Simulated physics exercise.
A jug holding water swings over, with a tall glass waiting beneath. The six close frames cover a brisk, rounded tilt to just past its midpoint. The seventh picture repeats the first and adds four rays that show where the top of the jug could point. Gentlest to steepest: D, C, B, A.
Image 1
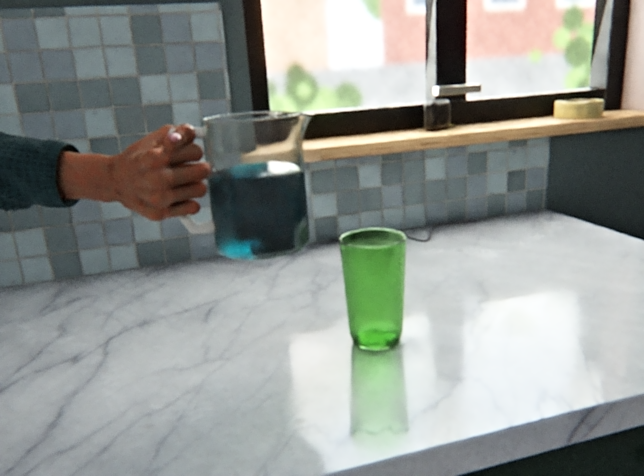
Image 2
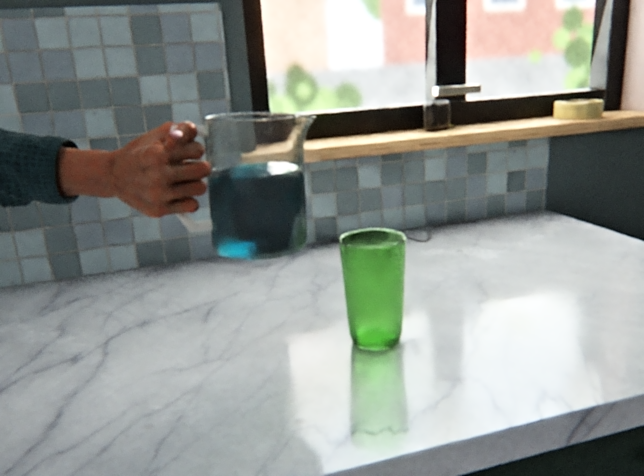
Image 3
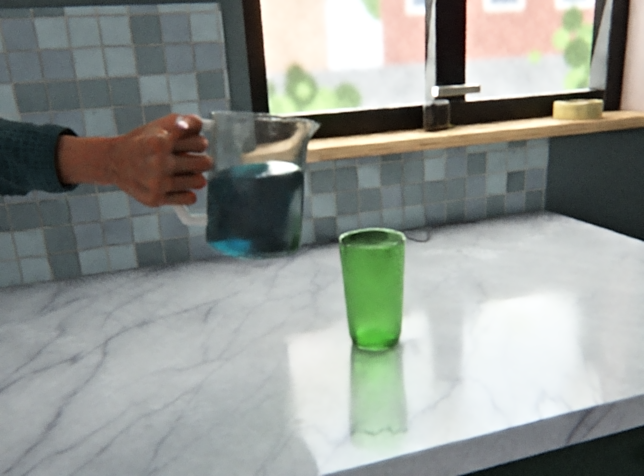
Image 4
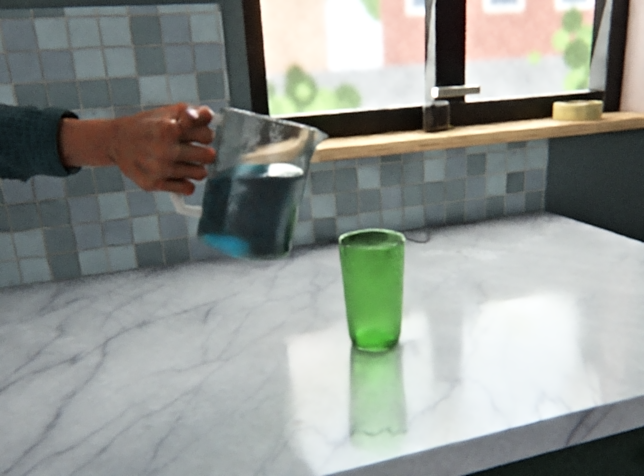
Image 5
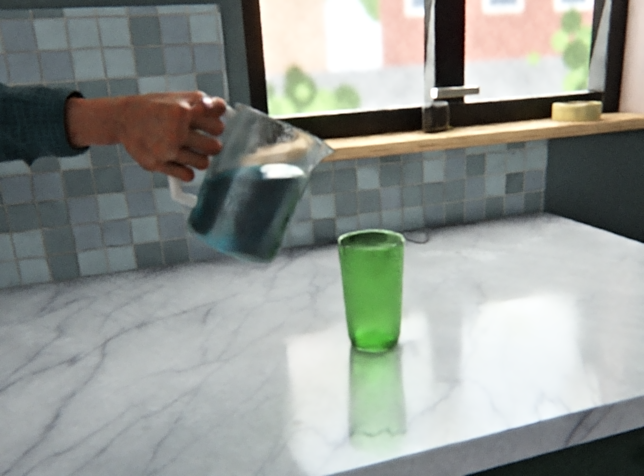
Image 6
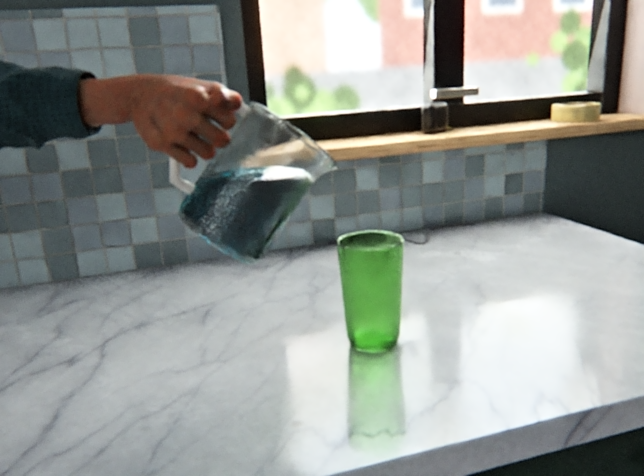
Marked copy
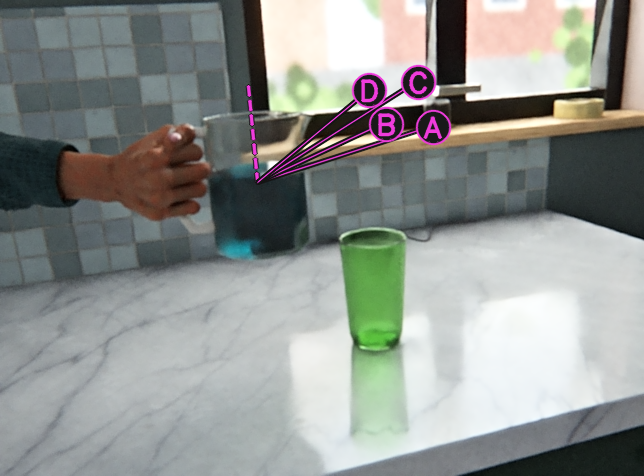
A hand in a dark teal sleeve holds a clear jug of blue water at the left, above a grey-veined white marble counter seen from slightly above by a still camera. A tall green glass stands near the centre, with grey tiles and a wood-silled window behind. The hand tips the jug steadily rightward from upright to a clear slant, the water staying inside.
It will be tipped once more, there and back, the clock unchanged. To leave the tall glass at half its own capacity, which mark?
Tilt B.
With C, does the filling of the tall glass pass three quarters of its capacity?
No, less.
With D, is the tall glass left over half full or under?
Under half.
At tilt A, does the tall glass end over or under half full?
Over.
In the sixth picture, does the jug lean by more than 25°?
Yes.
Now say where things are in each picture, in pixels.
The first picture shows upright, lip at (311, 114); rim of the tall glass round (372, 237); nothing has left yet.
The second picture shows tipped about 2°, lip at (313, 116); nothing has left yet.
The third picture shows tipped about 8°, lip at (319, 123); nothing has left yet.
The fourth picture shows tipped about 17°, lip at (326, 134); nothing has left yet.
The fifth picture shows tipped about 28°, lip at (333, 150); nothing has left yet.
The sixth picture shows tipped about 40°, lip at (336, 167); nothing has left yet.
On the marked copy, A at (416, 130); B at (370, 129); C at (403, 90); D at (355, 101).
For tilt A, the tall glass ends with about 71 % of what it can hold.
For tilt B, the tall glass ends with about 49 % of what it can hold.
For tilt C, the tall glass ends with about 28 % of what it can hold.
For tilt D, the tall glass ends with about 13 % of what it can hold.
